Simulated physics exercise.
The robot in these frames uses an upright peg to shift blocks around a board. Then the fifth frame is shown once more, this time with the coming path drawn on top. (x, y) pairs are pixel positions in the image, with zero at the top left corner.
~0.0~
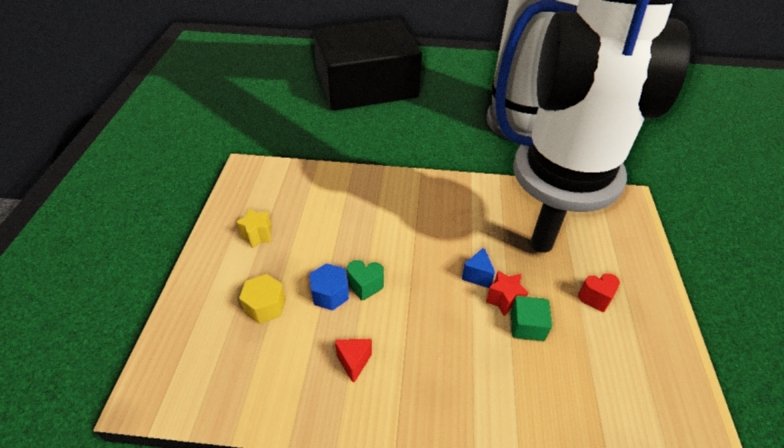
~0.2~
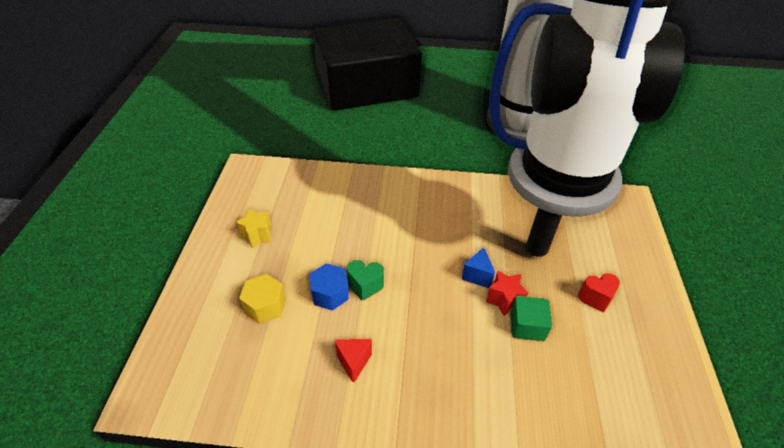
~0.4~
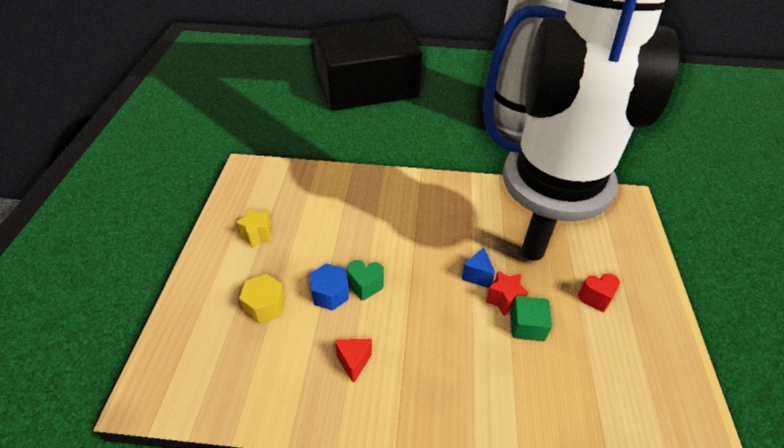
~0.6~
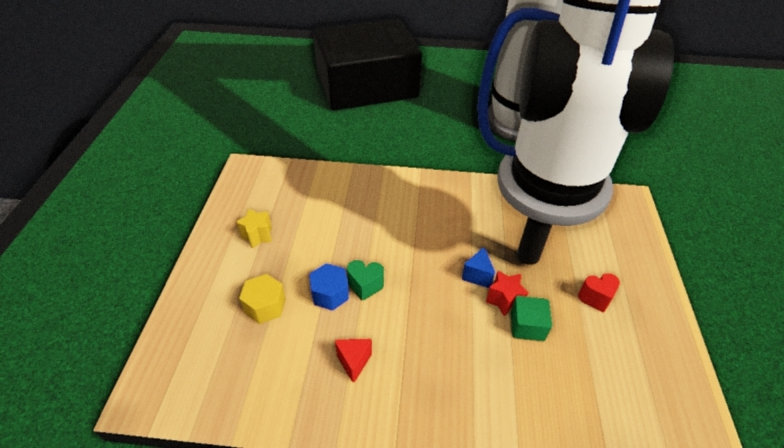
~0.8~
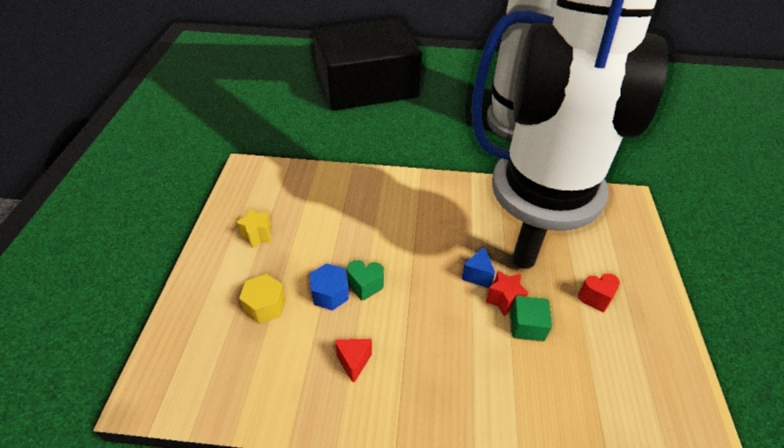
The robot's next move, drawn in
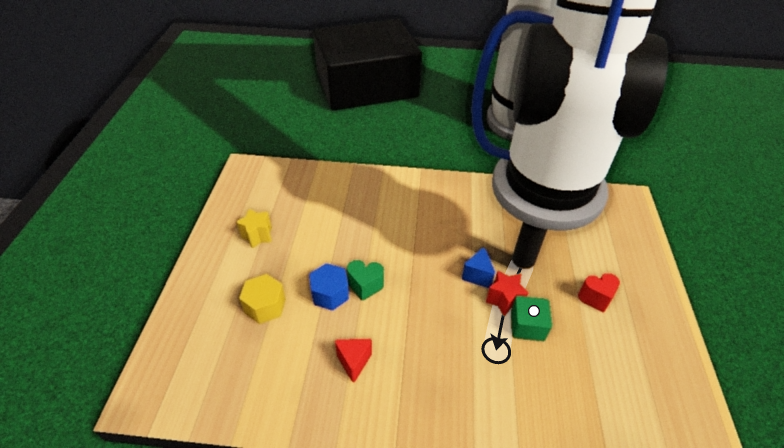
A white robot arm with black joints and a blue cable stands over a pale wooden board on green felt, seen from above at an angle. Yellow, blue and green blocks sit at left above a red triangle, with a blue triangle, red star, green block and red heart at right. The arm shifts its black peg slightly left and nearer, while the blocks and camera stay still.
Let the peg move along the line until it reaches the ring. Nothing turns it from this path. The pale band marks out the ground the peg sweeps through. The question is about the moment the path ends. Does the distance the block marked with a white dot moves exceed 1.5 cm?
In short: Yes.
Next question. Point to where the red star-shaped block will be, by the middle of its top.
At (474, 328).
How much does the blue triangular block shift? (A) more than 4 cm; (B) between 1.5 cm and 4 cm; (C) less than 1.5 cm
Letter C.
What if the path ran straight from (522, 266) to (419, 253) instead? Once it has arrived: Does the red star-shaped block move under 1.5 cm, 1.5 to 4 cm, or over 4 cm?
Under 1.5 cm.
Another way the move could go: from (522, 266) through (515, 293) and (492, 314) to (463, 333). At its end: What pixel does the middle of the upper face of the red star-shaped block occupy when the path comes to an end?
When the path ends, it will be at (444, 331).
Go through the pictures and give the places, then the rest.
In the first picture, tip of the peg (541, 244), middles of tops, blue triangular block (481, 261), red star-shaped block (509, 285), green four-sided block (534, 311).
In the second picture, peg (537, 248), nothing pushed.
In the third picture, peg (533, 252), nothing pushed.
In the fourth picture, peg (528, 256), nothing pushed.
In the fifth picture, peg (524, 260), blue triangular block (481, 261), red star-shaped block (509, 285), green four-sided block (534, 311).
The line goes from (522, 266) via (511, 291) and (503, 319), ending at (496, 350); the dot is on the green four-sided block.
The first path, step by step. One third of the way, peg (513, 286); red star-shaped block (501, 295), turned 15° clockwise; green four-sided block (533, 319), turned 30° anticlockwise.
Two thirds of the way, peg (504, 314); red star-shaped block (485, 315), turned 55° clockwise; green four-sided block (534, 323), turned 45° anticlockwise.
At the end, peg (498, 345); blue triangular block unmoved; red star-shaped block (474, 328), turned 100° clockwise; green four-sided block (537, 330), turned 75° anticlockwise.
